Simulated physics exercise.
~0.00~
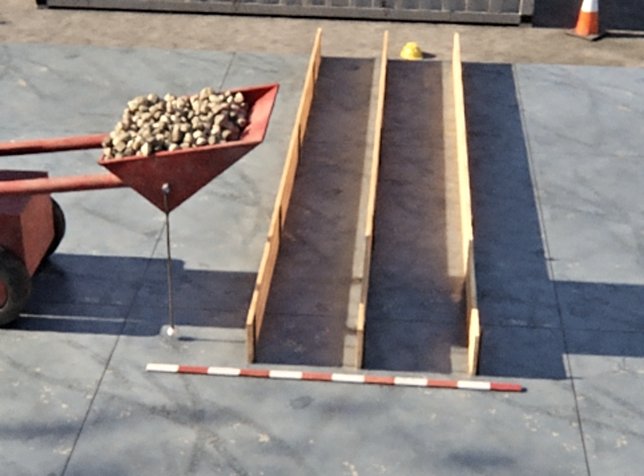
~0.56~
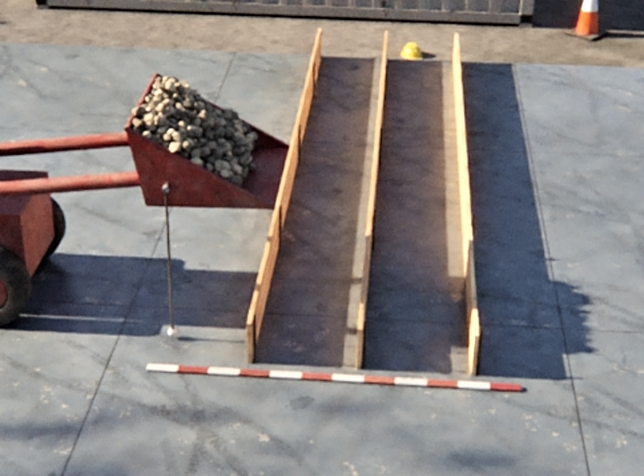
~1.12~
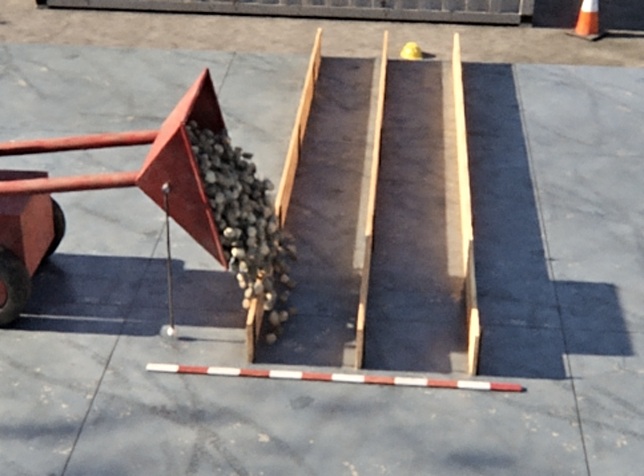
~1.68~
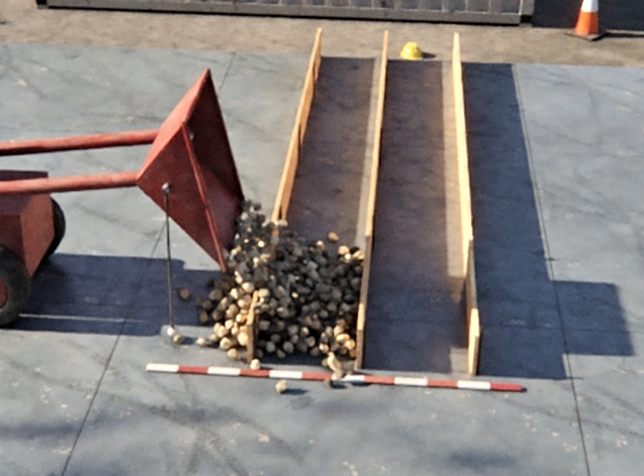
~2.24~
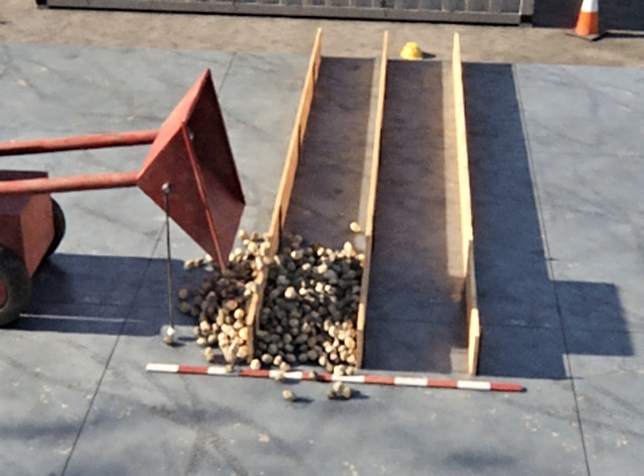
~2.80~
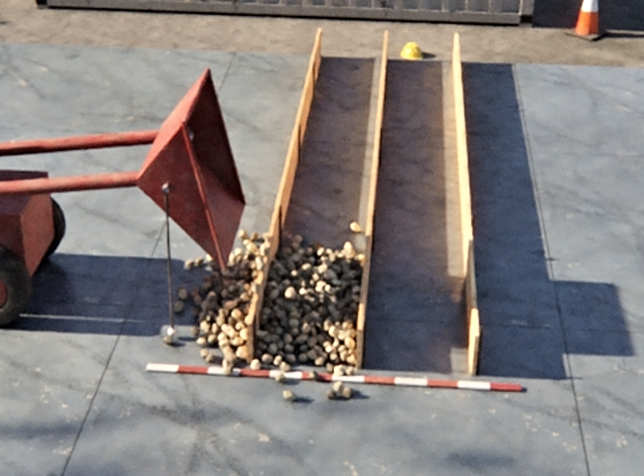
A red loader at the left holds a bucket heaped with brownish stones over grey paving, seen from above in sunlight. Three upright wooden boards form two long bays beside it, with a red and white staff lying across the near end and an orange cone at the back right. The bucket tips steadily to the right, and the stones slide out in a stream over the first board. They pile up on both sides of it, and a few roll past the staff. The empty bucket stays steeply tipped, with most stones in the near bay, a smaller heap short of it, and the far bay empty.
